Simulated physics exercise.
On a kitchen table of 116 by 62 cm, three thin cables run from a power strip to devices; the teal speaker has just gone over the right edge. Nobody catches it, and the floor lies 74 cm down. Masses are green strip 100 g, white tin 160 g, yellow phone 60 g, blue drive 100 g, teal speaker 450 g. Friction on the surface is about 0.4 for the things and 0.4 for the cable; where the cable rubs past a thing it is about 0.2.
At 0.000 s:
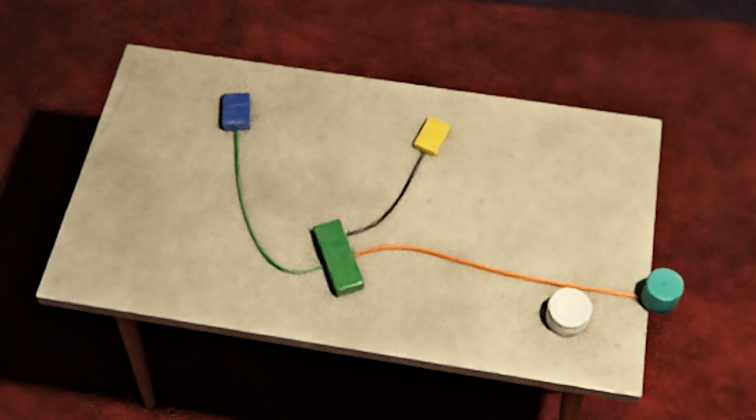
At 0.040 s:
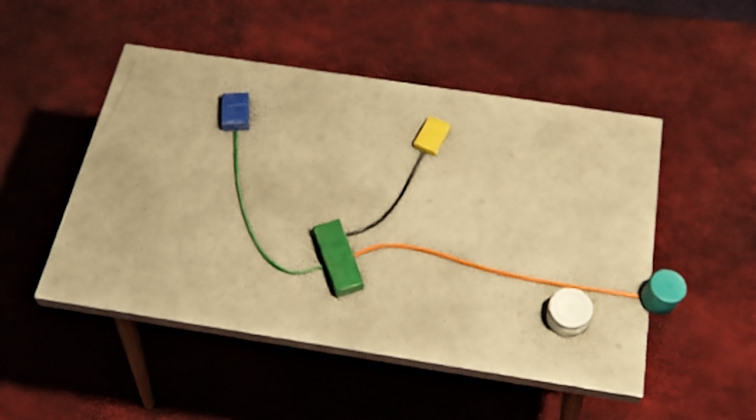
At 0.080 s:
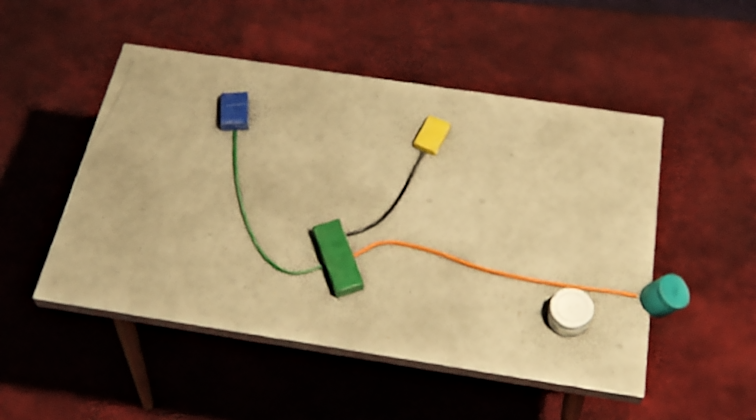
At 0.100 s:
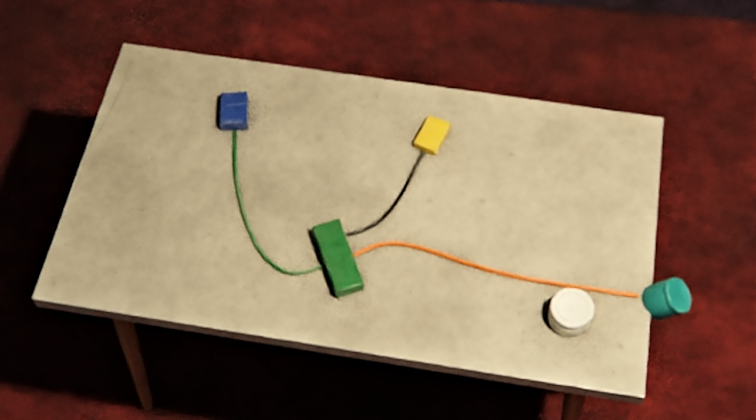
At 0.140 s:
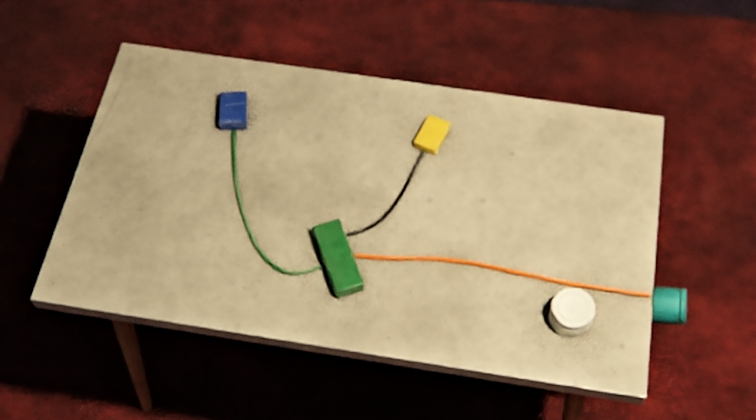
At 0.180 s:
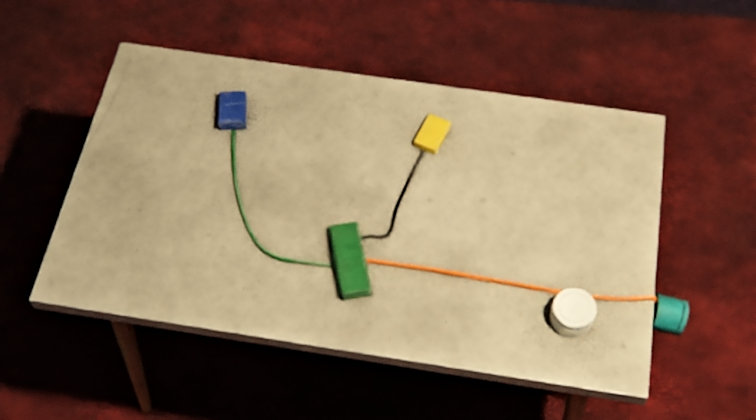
Teal cylinder tipping over the right edge of a pale table, pulling its orange cable taut and dragging the green block slightly right.
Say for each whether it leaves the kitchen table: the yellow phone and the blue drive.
The yellow phone drops off, the blue drive falls off.
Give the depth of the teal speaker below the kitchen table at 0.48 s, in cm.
Some 40 cm.
After 0.5 s, the strip's end of the orange cable at (565, 228); blue drive 19 cm off its start, yellow phone 2 cm off its start, green strip 41 cm off its start.
After 0.8 s, the strip has left the top; blue drive 59 cm off its start, yellow phone 36 cm off its start, green strip over the edge.
After 1.1 s, the strip has left the top; blue drive on its side, 90 cm off its start at (650, 281), yellow phone over the edge, green strip over the edge.
After 1.4 s, the strip has left the top; blue drive over the edge, yellow phone over the edge, green strip over the edge.
After 2.6 s, the strip has left the top; blue drive over the edge, yellow phone over the edge, green strip over the edge, teal speaker over the edge.
